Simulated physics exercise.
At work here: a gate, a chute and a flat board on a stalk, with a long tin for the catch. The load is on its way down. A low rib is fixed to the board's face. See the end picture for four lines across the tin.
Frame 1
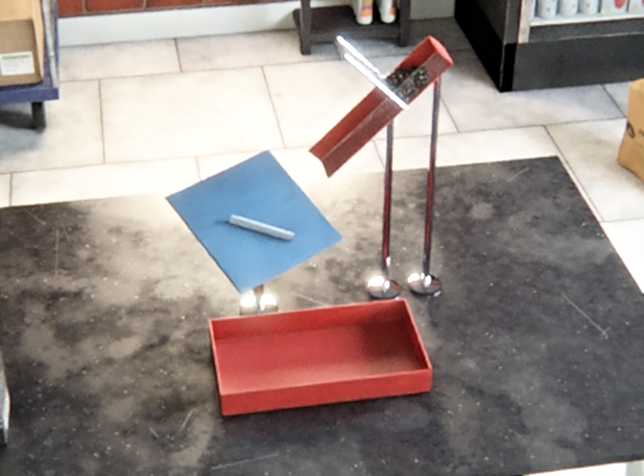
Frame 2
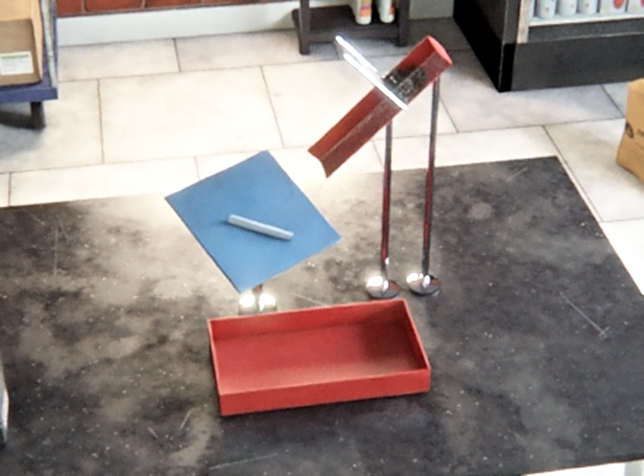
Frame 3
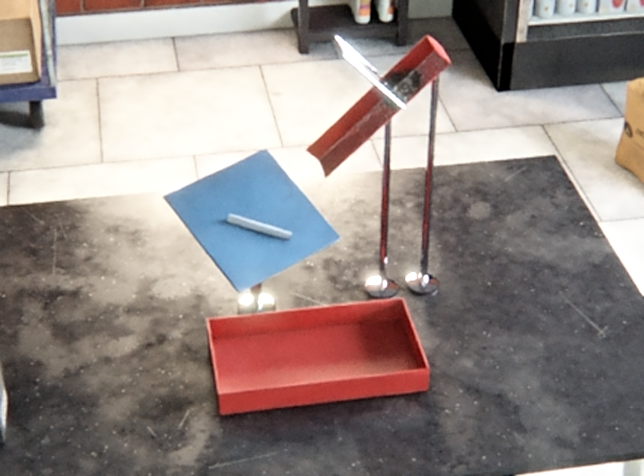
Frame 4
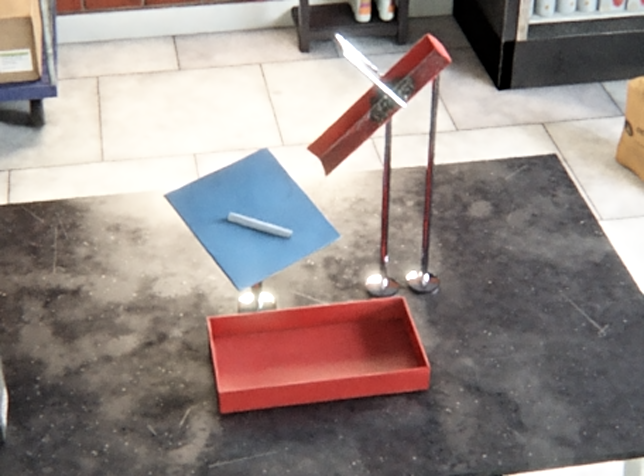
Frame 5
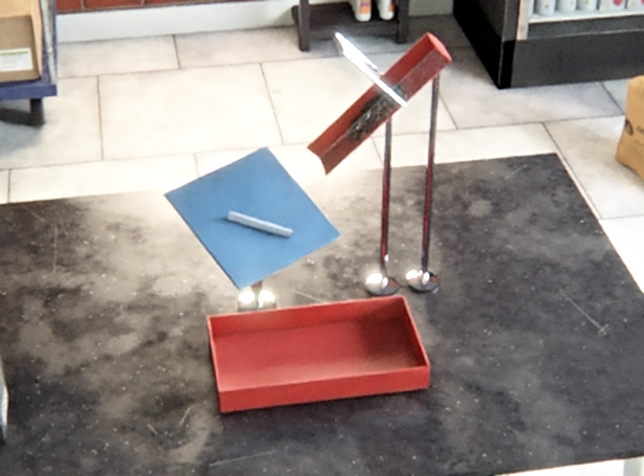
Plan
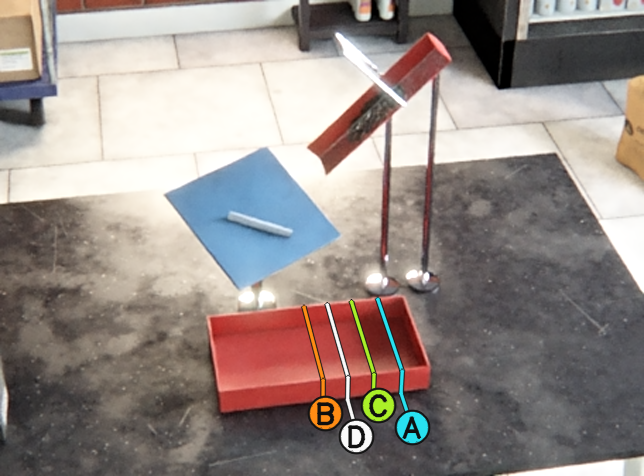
On a dark tabletop, small dark pieces sat high in a sloping red chute, then slid partway down it behind a blue board with a pale rib and a long, empty red tin.
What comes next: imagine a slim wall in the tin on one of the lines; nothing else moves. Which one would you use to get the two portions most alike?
C is best.
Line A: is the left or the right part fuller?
The left side.
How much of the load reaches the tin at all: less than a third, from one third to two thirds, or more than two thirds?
More than two thirds.
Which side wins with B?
Right.
On the marked copy, line A crosses the front rim at (401, 370); line B crosses the front rim at (322, 379); line C crosses the front rim at (373, 373); line D crosses the front rim at (347, 376).
For line A, of what is caught, almost all on the left of the divider, just a few on the right.
For line B, of what is caught, about a tenth on the left of the divider, almost all on the right.
For line C, of what is caught, roughly two thirds on the left of the divider, roughly a third on the right.
For line D, of what is caught, roughly a quarter on the left of the divider, the larger part on the right.
